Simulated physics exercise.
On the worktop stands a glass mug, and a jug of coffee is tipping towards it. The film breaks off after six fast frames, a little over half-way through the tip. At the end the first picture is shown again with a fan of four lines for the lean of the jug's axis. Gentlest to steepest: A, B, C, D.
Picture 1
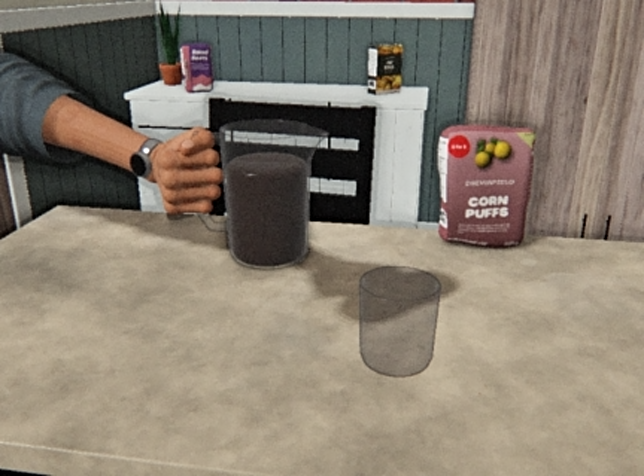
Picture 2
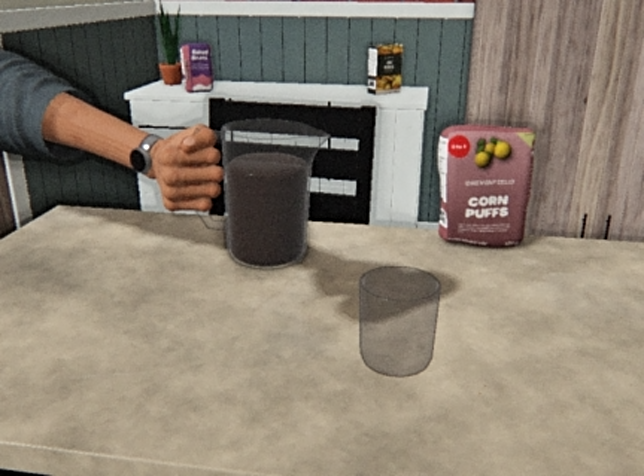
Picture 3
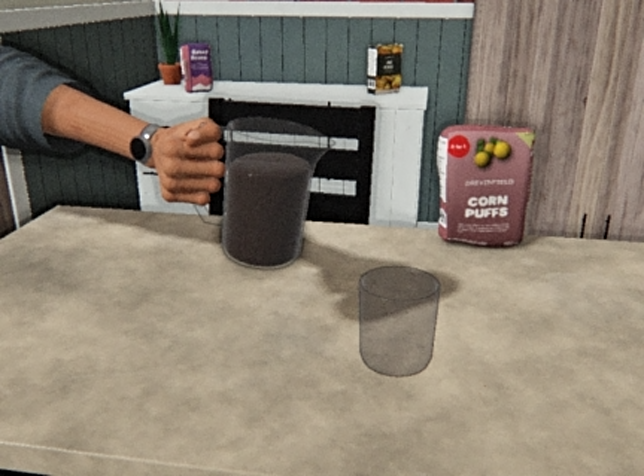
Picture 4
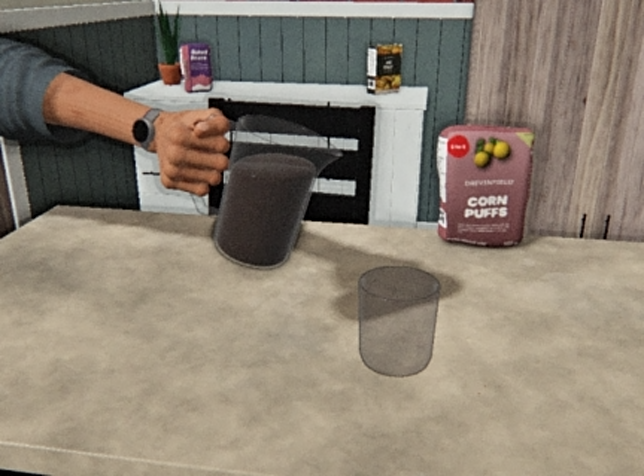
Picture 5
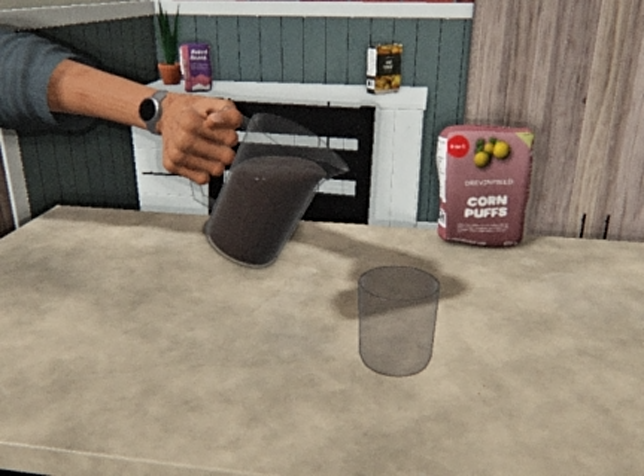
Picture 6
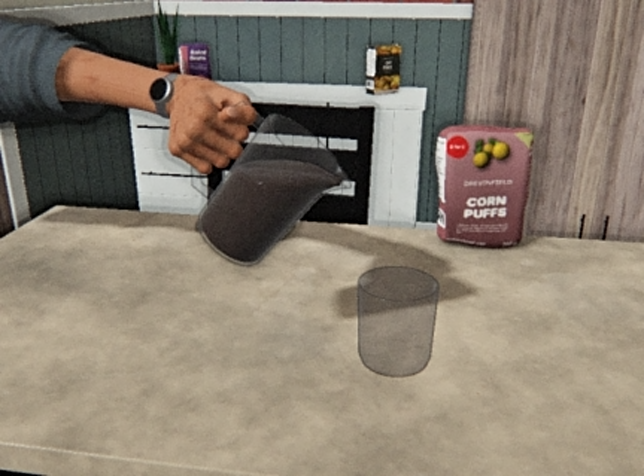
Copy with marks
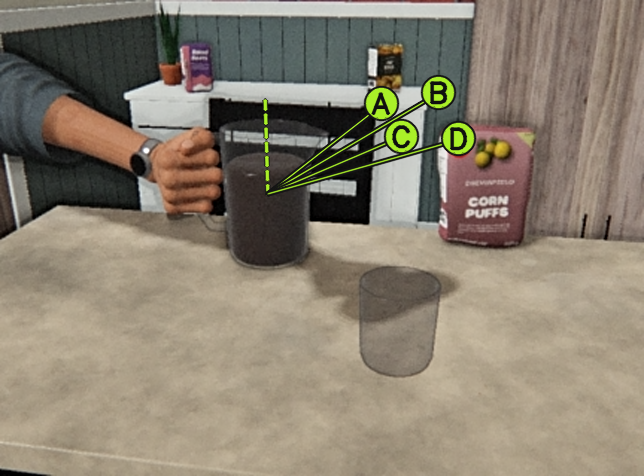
In a kitchen with dark green panelling and a white fireplace-like unit, a still camera looks slightly down on a mottled beige worktop. An empty clear glass stands right of centre, a reddish corn puffs bag sits behind it, and at left a watch-wearing hand grips a clear jug of dark coffee. The hand holds the jug upright, then steadily tilts it rightward, the coffee shifting towards the lip.
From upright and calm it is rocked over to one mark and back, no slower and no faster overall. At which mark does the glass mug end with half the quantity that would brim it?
Take D.
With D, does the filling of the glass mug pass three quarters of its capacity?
No.
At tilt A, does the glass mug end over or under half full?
Under.
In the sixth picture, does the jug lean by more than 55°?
No.
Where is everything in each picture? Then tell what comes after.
In the first picture, upright, lip at (326, 134); rim of the glass mug round (400, 282); nothing has left yet.
In the second picture, upright, lip at (328, 136); nothing has left yet.
In the third picture, tipped about 8°, lip at (333, 143); nothing has left yet.
In the fourth picture, tipped about 16°, lip at (341, 154); nothing has left yet.
In the fifth picture, tipped about 27°, lip at (347, 169); nothing has left yet.
In the sixth picture, tipped about 38°, lip at (350, 186); nothing has left yet.
On the marked copy, A at (368, 114); B at (424, 101); C at (386, 143); D at (442, 144).
If A is chosen, the glass mug ends with about 14 % of what it can hold.
If B is chosen, the glass mug ends with about 23 % of what it can hold.
If C is chosen, the glass mug ends with about 35 % of what it can hold.
If D is chosen, the glass mug ends with about 49 % of what it can hold.
